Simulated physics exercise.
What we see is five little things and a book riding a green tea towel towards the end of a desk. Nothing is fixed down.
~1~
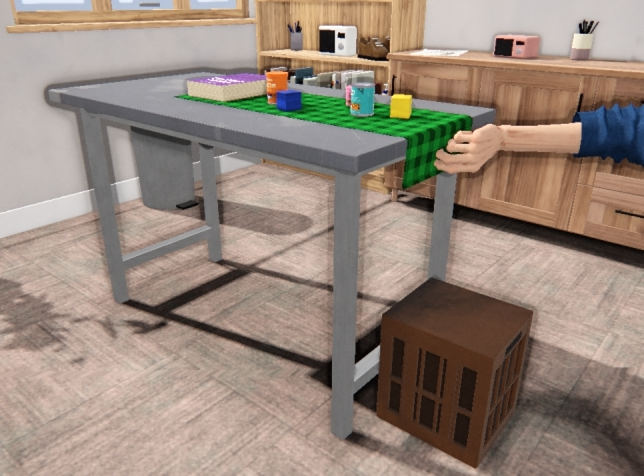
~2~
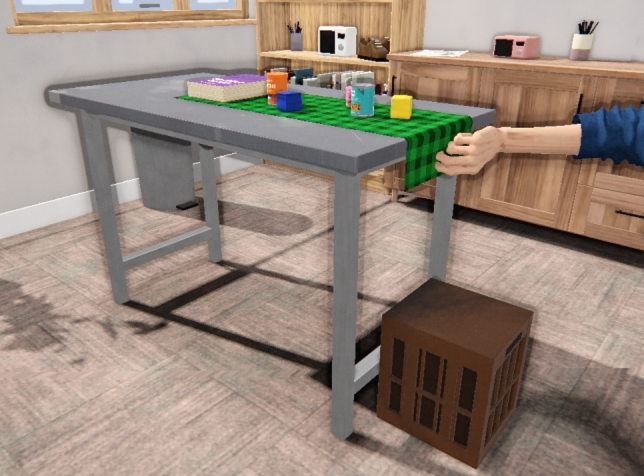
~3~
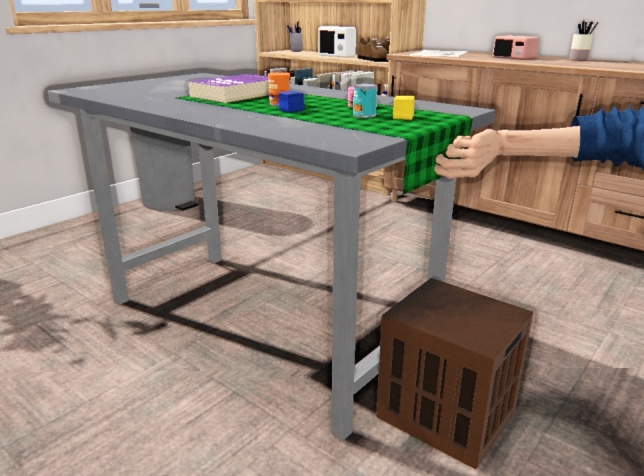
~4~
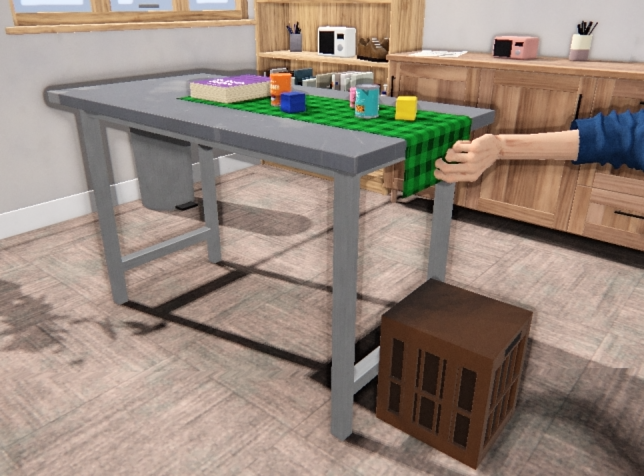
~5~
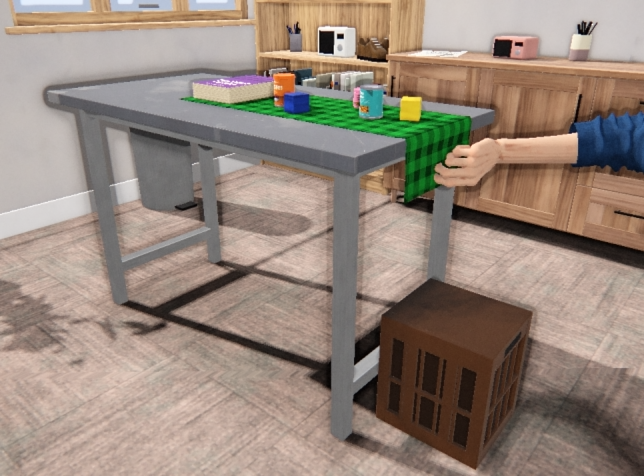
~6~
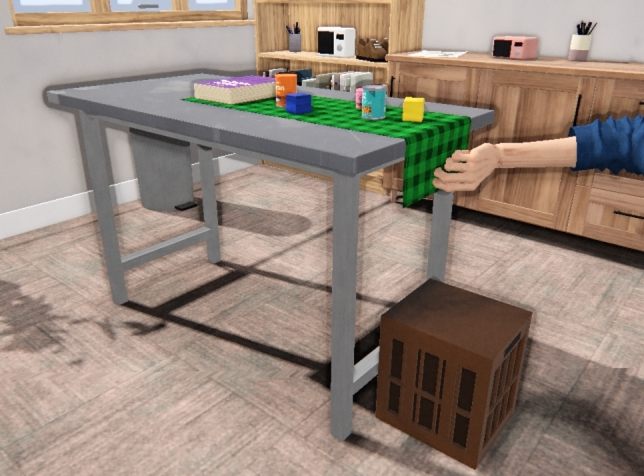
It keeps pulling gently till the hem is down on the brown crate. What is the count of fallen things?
The count of fallen things is three.
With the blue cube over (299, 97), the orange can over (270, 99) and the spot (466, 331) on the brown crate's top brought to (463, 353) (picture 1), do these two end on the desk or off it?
The blue cube stays on, the orange can remains up.
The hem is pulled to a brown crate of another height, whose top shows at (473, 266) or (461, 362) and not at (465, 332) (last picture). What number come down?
Over the edge go 1 and 4.
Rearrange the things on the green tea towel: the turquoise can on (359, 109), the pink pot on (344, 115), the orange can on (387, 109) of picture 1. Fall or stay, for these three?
The turquoise can goes over, the pink pot goes over, the orange can comes down.
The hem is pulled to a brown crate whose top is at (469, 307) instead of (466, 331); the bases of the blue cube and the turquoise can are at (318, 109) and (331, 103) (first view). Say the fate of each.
The blue cube holds on; the turquoise can holds on.
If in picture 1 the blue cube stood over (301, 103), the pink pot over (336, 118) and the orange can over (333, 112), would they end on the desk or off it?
The blue cube remains up, the pink pot falls, the orange can tumbles off.
Soon after, hem near (434, 231); all still up.
After that, hem near (432, 267); yellow cube and turquoise can gone.
And then, hem on the crate; yellow cube, turquoise can and pink pot gone.
In the end, hem on the crate; yellow cube, turquoise can and pink pot gone. It carries off three.
